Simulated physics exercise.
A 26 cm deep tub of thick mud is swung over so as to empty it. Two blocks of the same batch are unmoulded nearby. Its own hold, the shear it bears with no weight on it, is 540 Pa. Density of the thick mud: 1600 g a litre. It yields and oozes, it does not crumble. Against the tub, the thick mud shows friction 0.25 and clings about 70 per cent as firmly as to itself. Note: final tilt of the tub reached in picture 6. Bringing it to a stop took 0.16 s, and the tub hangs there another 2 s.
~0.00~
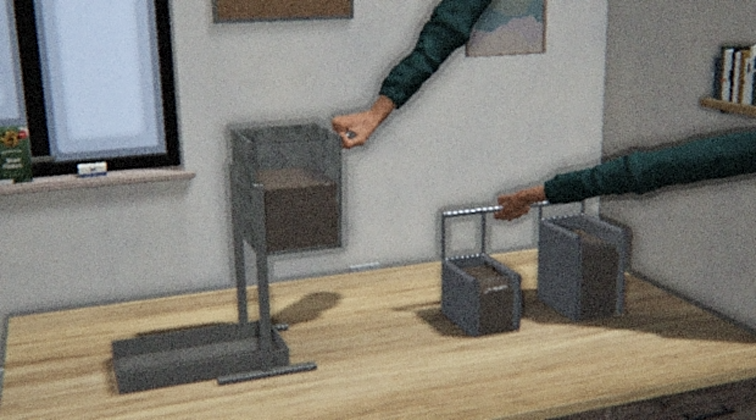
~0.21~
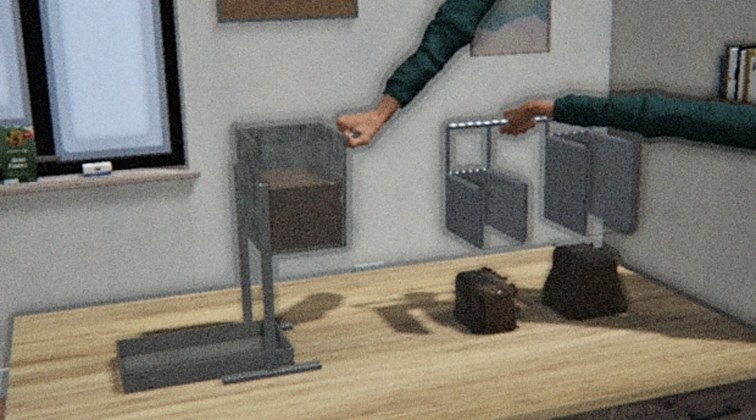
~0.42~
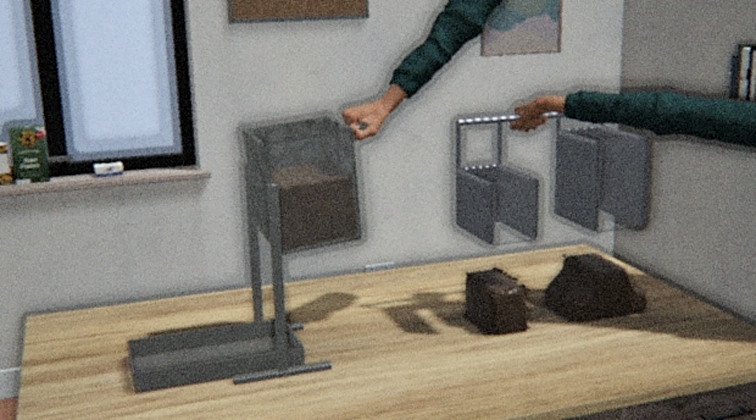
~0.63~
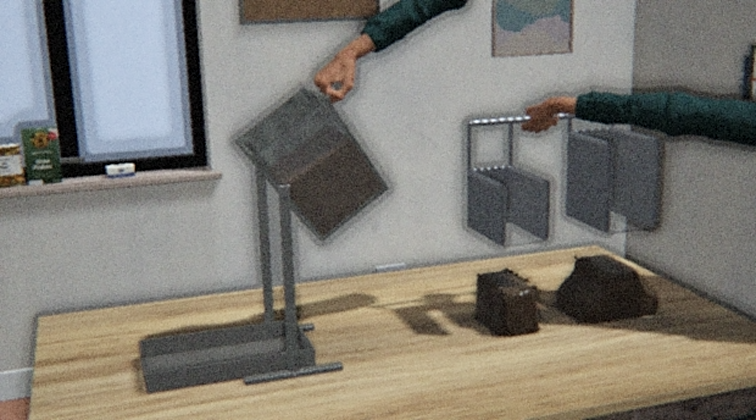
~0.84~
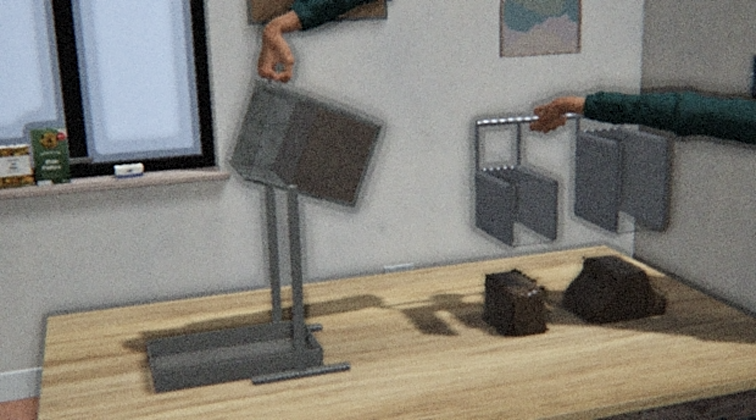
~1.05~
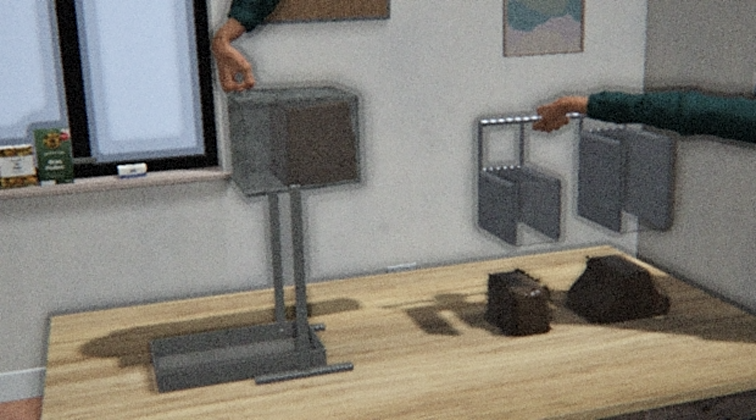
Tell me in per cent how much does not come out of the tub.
Something like 98 per cent stays in.
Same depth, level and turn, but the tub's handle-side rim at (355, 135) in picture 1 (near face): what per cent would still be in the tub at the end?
I'd guess around 65 per cent remains.
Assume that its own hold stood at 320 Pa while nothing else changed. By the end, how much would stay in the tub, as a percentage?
Then about 65 %.
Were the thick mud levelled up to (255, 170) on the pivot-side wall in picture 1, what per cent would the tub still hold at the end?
70 %.
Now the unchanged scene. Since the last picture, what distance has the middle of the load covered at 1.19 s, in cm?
3 cm.
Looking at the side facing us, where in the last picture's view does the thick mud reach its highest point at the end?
Roughly at pixel (311, 129).
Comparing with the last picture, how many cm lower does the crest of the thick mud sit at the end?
5 cm or so.
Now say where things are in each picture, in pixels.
The first picture shows handle-side rim at (338, 137), tilt 0 degrees; top of the thick mud at (329, 183); blocks stand 13 cm, 20 cm (left to right).
The second picture shows handle-side rim at (343, 136), tilt 0 degrees; top of the thick mud at (334, 182); blocks stand 13 cm, 16 cm (left to right).
The third picture shows handle-side rim at (349, 130), tilt 5 degrees; top of the thick mud at (347, 177); blocks stand 12 cm, 13 cm (left to right).
The fourth picture shows handle-side rim at (324, 99), tilt 34 degrees; top of the thick mud at (347, 141); blocks stand 12 cm, 13 cm (left to right).
The fifth picture shows handle-side rim at (274, 92), tilt 69 degrees; top of the thick mud at (318, 110); blocks stand 12 cm, 13 cm (left to right).
The sixth picture shows handle-side rim at (241, 105), tilt 90 degrees; top of the thick mud at (344, 103); blocks stand 12 cm, 13 cm (left to right).
After 1.19 s, the tub is at 90 degrees and holds 100 %.
After 1.36 s, the tub is at 90 degrees and holds 100 %.
After 1.53 s, the tub is at 90 degrees and holds 98 %.
After 1.70 s, the tub is at 90 degrees and holds 98 %.
After 3.05 s, at the end, the tub is at 90 degrees and holds 98 %.
